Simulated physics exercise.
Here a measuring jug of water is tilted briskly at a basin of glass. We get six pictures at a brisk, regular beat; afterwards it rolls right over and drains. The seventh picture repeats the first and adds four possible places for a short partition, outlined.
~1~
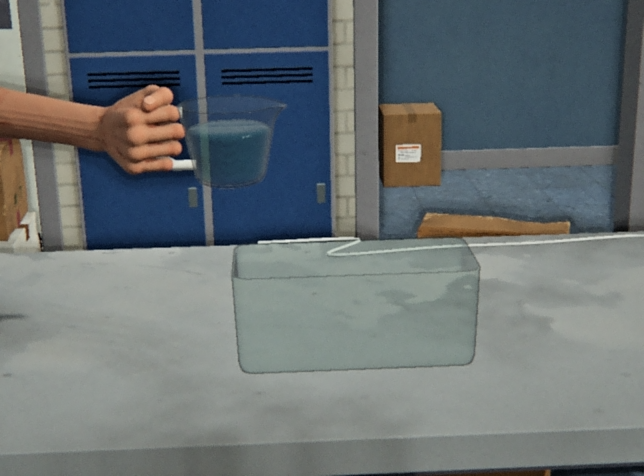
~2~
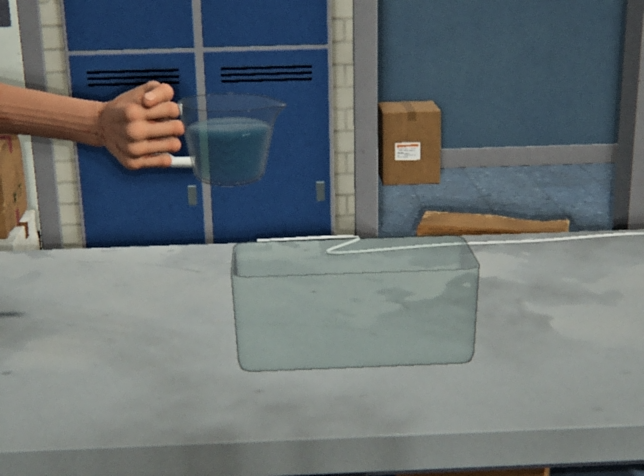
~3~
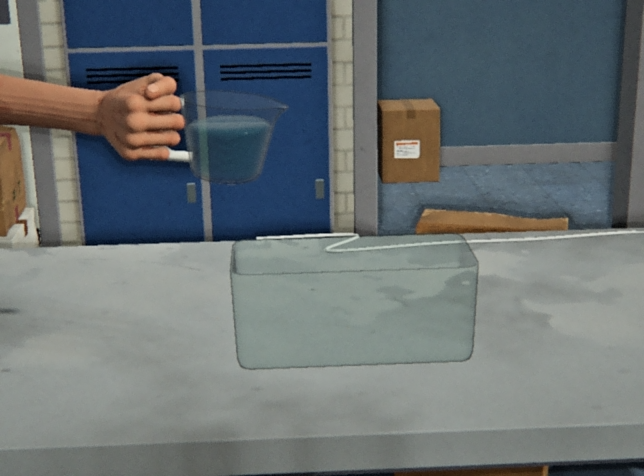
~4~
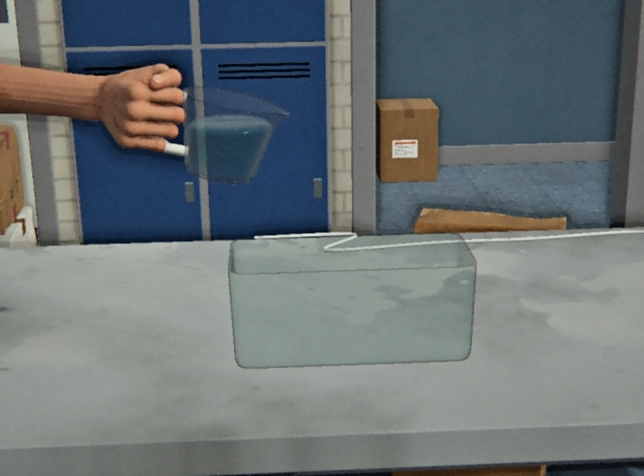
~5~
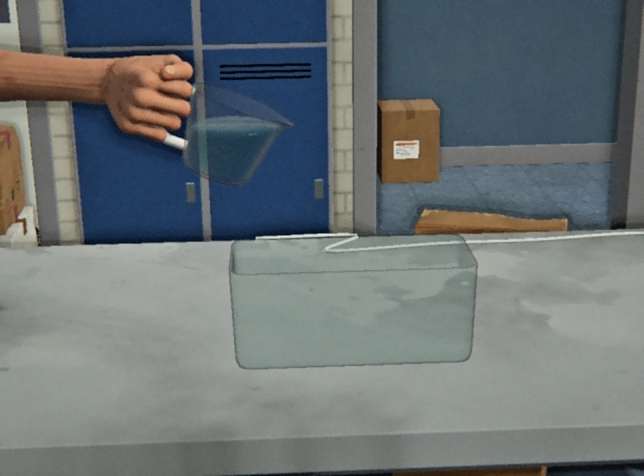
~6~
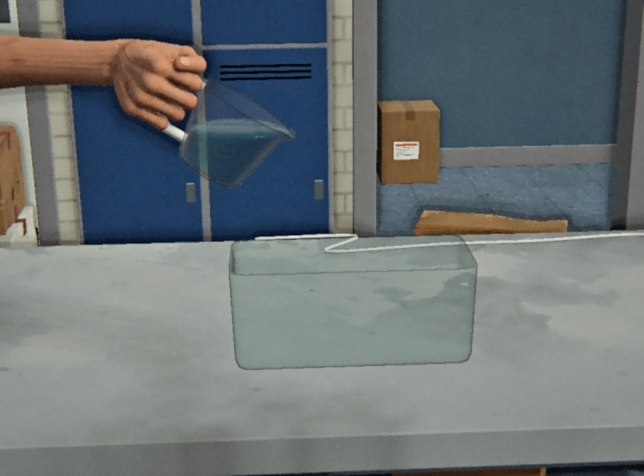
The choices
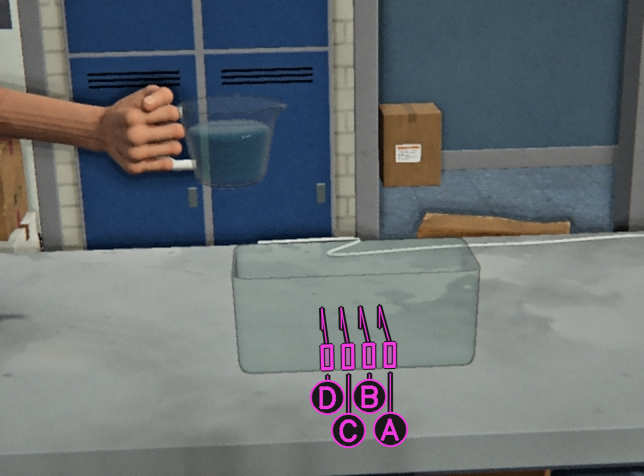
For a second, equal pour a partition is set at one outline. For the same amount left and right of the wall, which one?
Go for C.
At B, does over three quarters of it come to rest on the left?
Yes, it does.
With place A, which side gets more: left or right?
The left side.
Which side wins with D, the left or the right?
The right side.
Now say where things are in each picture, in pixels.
The first frame shows upright, lip at (285, 105); basin from (239, 371) to (475, 362); nothing has left yet.
The second frame shows upright, lip at (285, 105); nothing has left yet.
The third frame shows tipped about 6°, lip at (287, 107); nothing has left yet.
The fourth frame shows tipped about 13°, lip at (288, 113); nothing has left yet.
The fifth frame shows tipped about 22°, lip at (293, 124); nothing has left yet.
The sixth frame shows tipped about 33°, lip at (294, 137); nothing has left yet.
In magenta, A at (390, 373); B at (369, 374); C at (348, 374); D at (327, 375).
With A, about 87 % ends left of the wall and 11 % right of it.
With B, about 89 % ends left of the wall and 8 % right of it; 3 % is lost outside.
With C, about 44 % ends left of the wall and 55 % right of it.
With D, about 17 % ends left of the wall and 83 % right of it.
